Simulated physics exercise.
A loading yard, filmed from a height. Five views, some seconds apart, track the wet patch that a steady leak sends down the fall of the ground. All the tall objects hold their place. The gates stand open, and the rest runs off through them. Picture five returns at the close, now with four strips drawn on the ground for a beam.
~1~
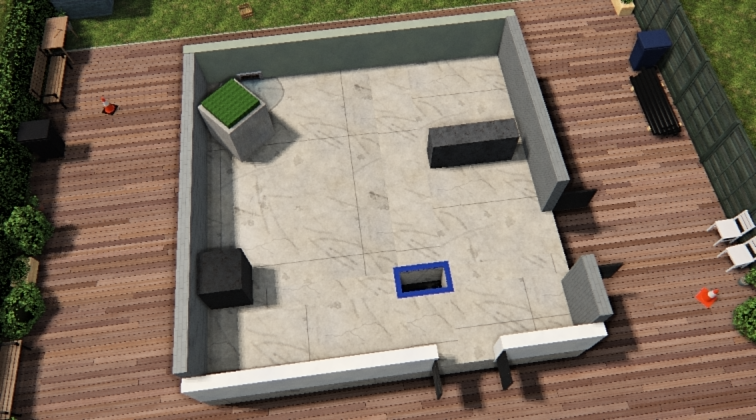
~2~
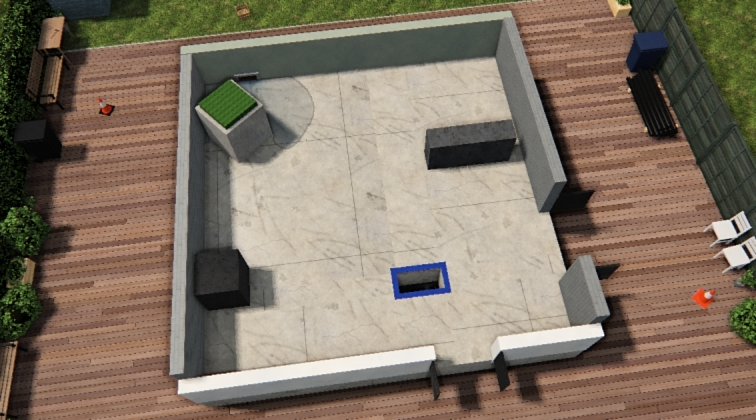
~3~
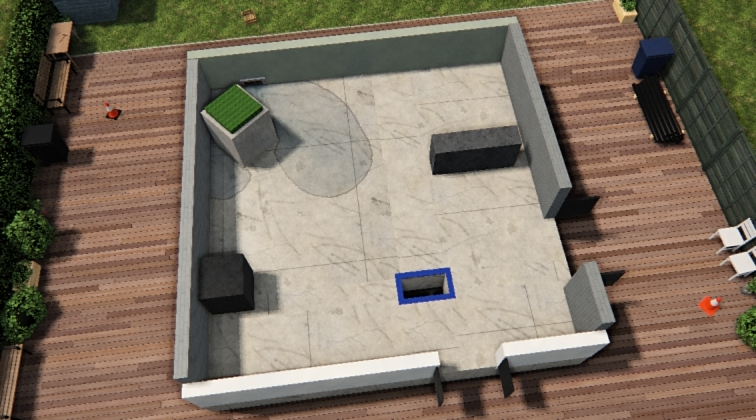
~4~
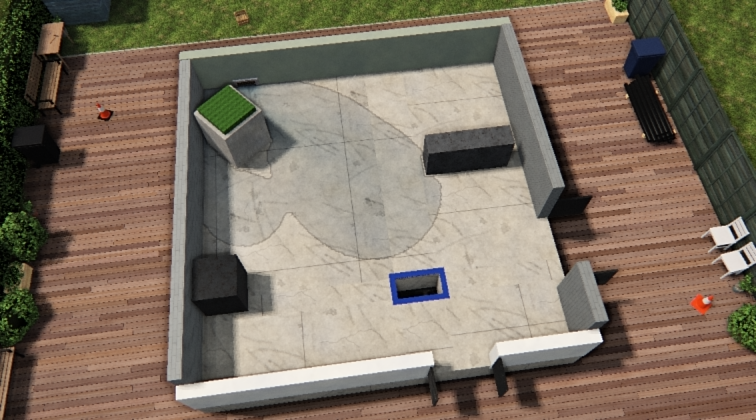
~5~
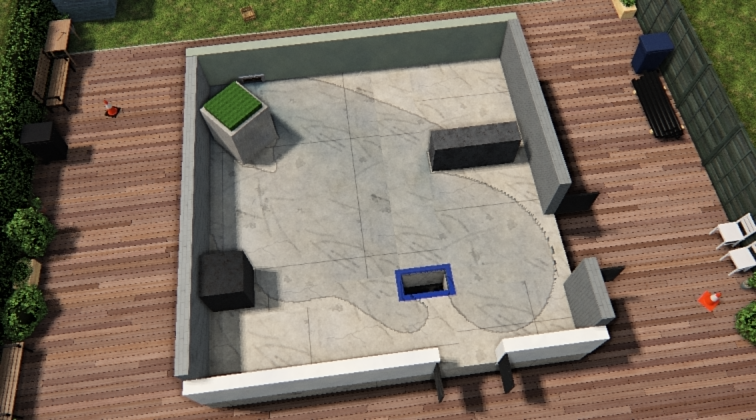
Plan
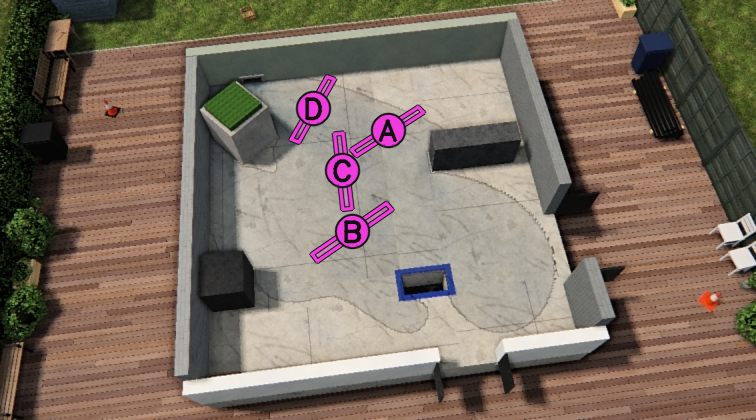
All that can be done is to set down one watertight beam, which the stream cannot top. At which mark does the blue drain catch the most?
Choose A.
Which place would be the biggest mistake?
Place B.
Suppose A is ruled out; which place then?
D it is.
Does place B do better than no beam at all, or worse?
It is worse.
On the marked copy, A from (354, 152) to (420, 109); B from (314, 257) to (389, 206); C from (347, 208) to (338, 133); D from (295, 140) to (330, 78).
For place A, about 26 % of the stream goes into the blue drain, about 72 % out by the gates.
For place B, about 6 % of the stream goes into the blue drain, about 94 % out by the gates.
For place C, about 14 % of the stream goes into the blue drain, about 85 % out by the gates.
For place D, about 18 % of the stream goes into the blue drain, about 79 % out by the gates.
